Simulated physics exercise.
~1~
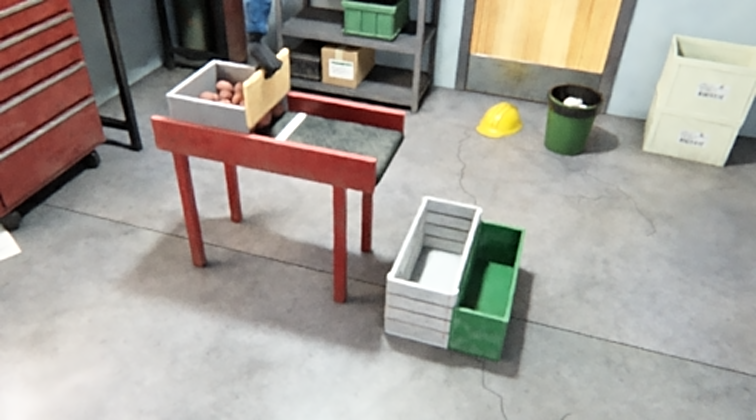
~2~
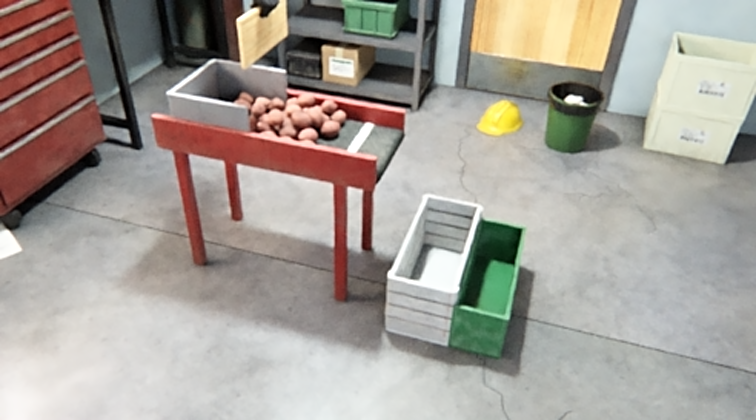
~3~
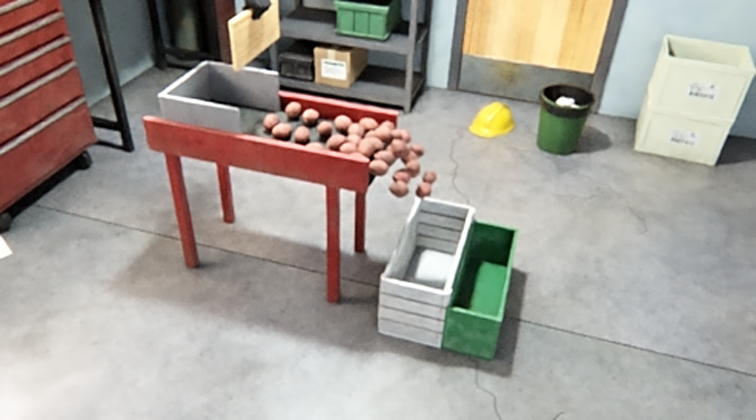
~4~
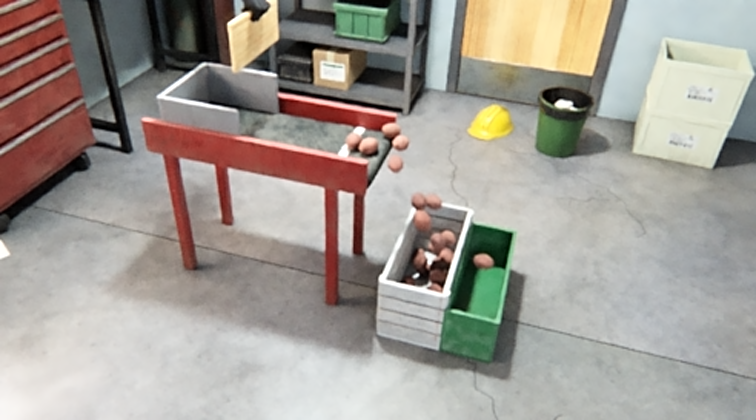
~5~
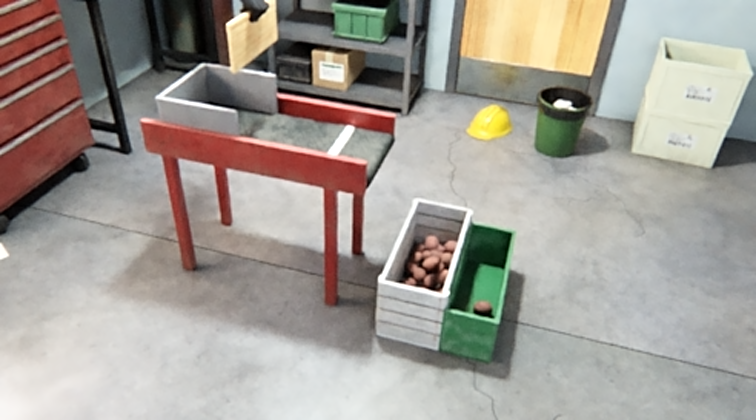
A red-sided belt carried a heap of red potatoes rightward out of a grey pen after its wooden gate lifted, and they tumbled off the end, nearly all landing in the white tub while a single one ended up in the green box beyond.
